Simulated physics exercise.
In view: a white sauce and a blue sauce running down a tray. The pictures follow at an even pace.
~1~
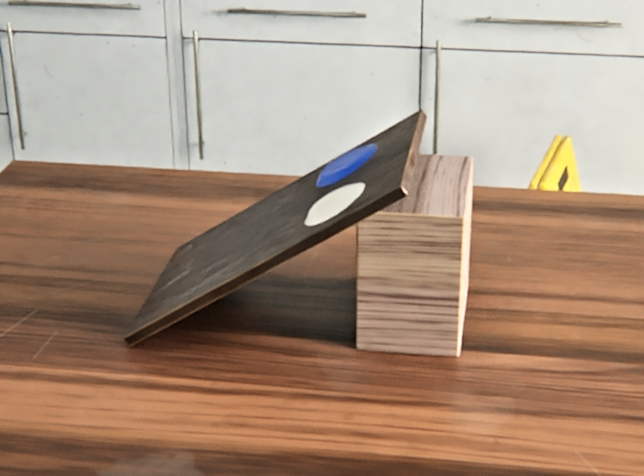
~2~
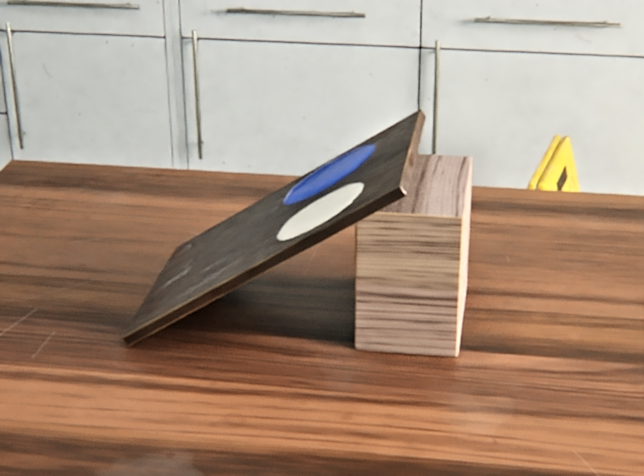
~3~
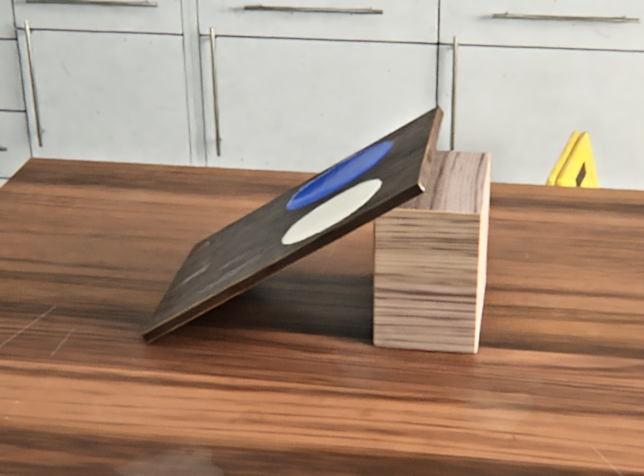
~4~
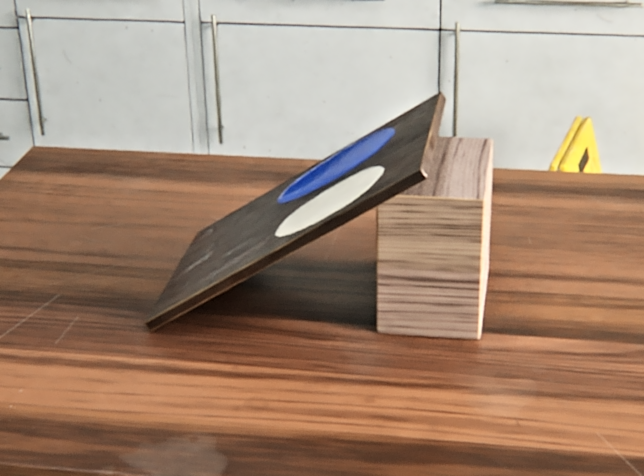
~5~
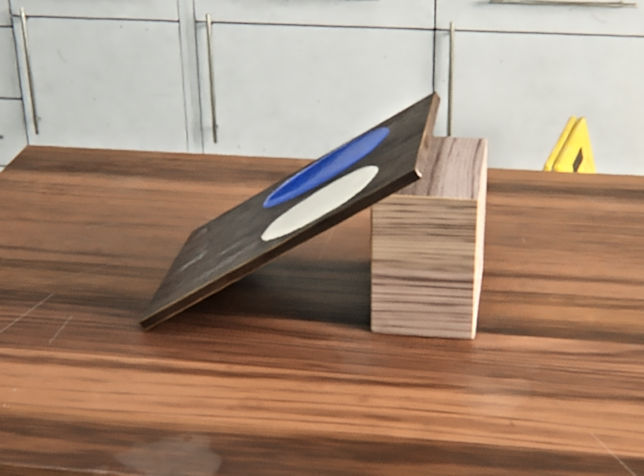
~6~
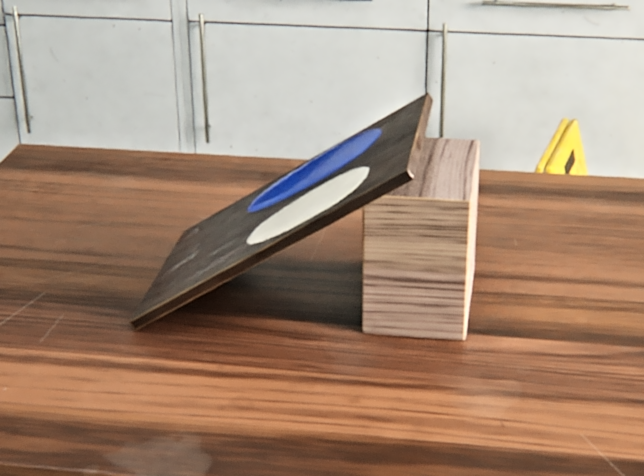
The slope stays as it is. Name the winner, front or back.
The back one gets there first.
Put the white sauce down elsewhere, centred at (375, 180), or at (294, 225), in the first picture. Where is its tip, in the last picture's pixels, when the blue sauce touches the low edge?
First near (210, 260), then near (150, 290).
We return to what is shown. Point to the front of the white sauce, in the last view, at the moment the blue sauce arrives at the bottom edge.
Near (182, 273).
Soon after, the white sauce is three quarters of the way down; the blue sauce is three quarters of the way down.
Later, the white sauce is three quarters of the way down; the blue sauce is close to the edge.
In the end, the white sauce is three quarters of the way down; the blue sauce is at the low edge.
